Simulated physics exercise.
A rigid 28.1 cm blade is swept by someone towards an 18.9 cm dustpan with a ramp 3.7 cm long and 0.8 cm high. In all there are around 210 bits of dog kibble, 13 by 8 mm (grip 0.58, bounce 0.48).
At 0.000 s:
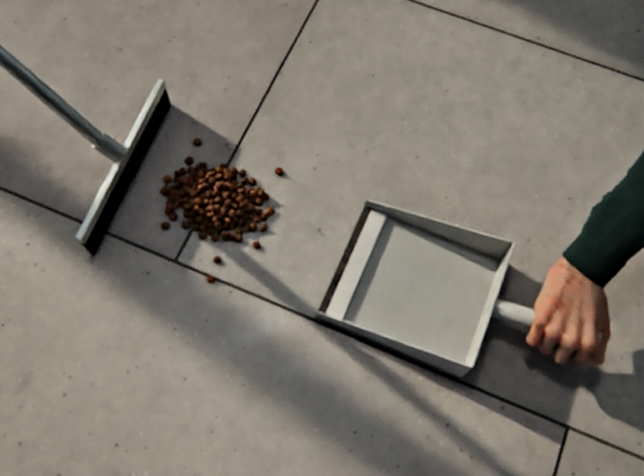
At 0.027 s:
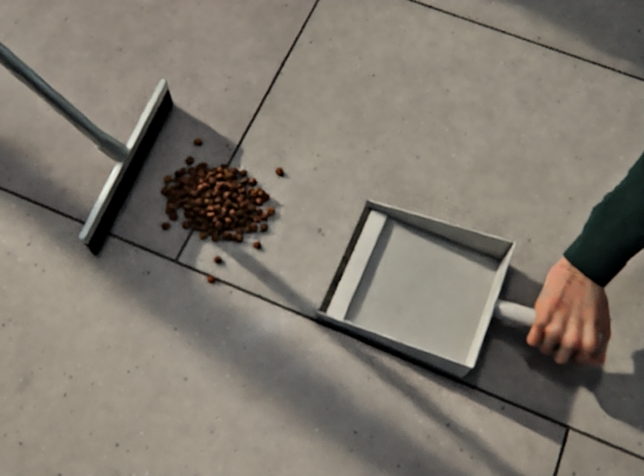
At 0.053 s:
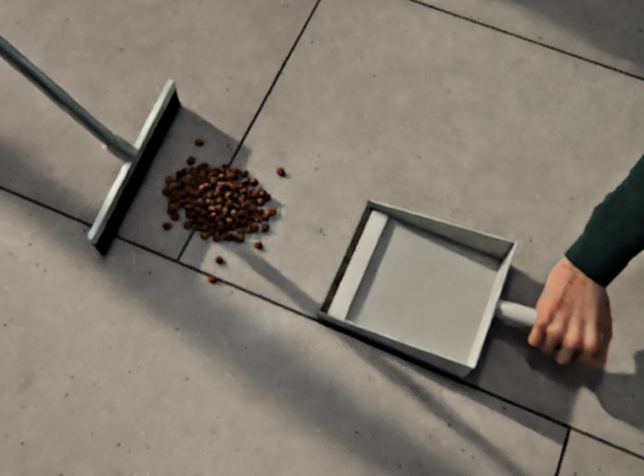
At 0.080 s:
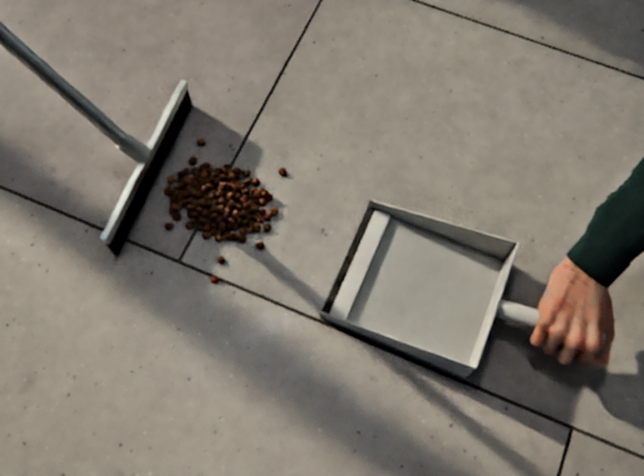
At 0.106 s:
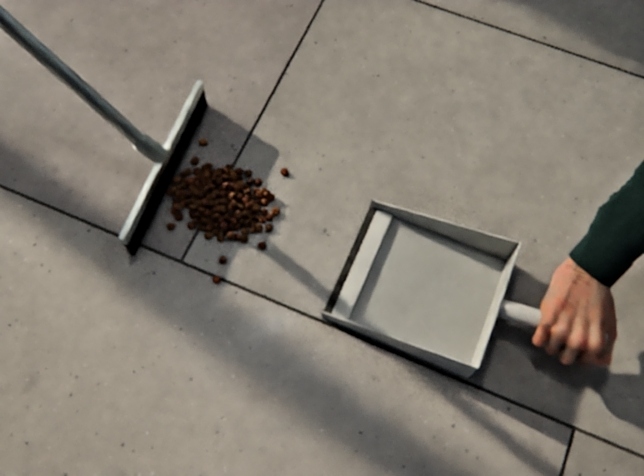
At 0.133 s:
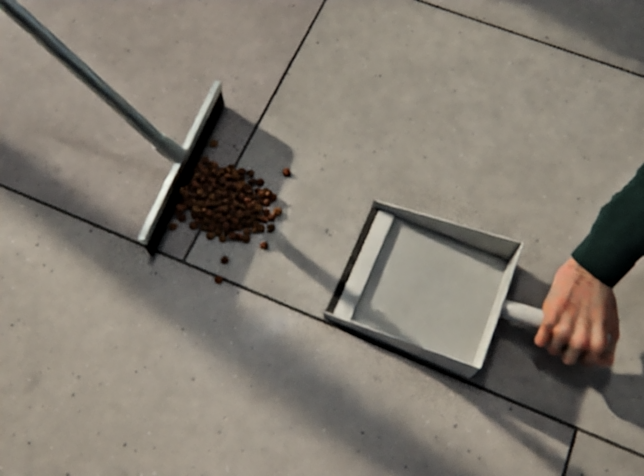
A rigid blade slides right across grey tiles and begins pushing a pile of brown kibble.
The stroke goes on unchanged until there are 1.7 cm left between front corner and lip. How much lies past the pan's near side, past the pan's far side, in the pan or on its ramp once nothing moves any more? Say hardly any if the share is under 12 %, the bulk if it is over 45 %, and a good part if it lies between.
As I see it, near side: A small amount. Far side: A fair amount. Pan: A fair amount.
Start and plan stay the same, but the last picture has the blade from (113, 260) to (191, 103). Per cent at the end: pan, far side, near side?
Pan: 30, far side: 5, near side: 15.
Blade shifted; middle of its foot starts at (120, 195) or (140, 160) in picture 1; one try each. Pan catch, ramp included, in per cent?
I'd put it near 40 per cent for the first and near 30 per cent for the second.
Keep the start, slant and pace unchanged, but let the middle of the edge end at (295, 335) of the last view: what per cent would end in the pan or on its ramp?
About 25 per cent.
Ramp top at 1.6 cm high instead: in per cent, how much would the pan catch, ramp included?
That would give something like 30 per cent.
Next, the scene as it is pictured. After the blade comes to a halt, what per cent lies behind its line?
Roughly 10 per cent of it.
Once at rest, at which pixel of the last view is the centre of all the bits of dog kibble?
Once everything settles, the centre is around (377, 223).
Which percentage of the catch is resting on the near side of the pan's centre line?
I'd put it at around 10 per cent.
After 0.29 s, middle of the blade 15 cm from the lip; 0 % over the lip, far side 10 %, near side 0 %.
After 0.40 s, middle of the blade 6 cm from the lip; 0 % over the lip, far side 30 %, near side 0 %.
After 0.64 s, middle of the blade 3 cm from the lip; 35 % over the lip, far side 35 %, near side 0 %.
By 1.2 s all is still; near side 0 %, far side 35 %, pan 35 %, in front of the lip or behind the blade 25 %.
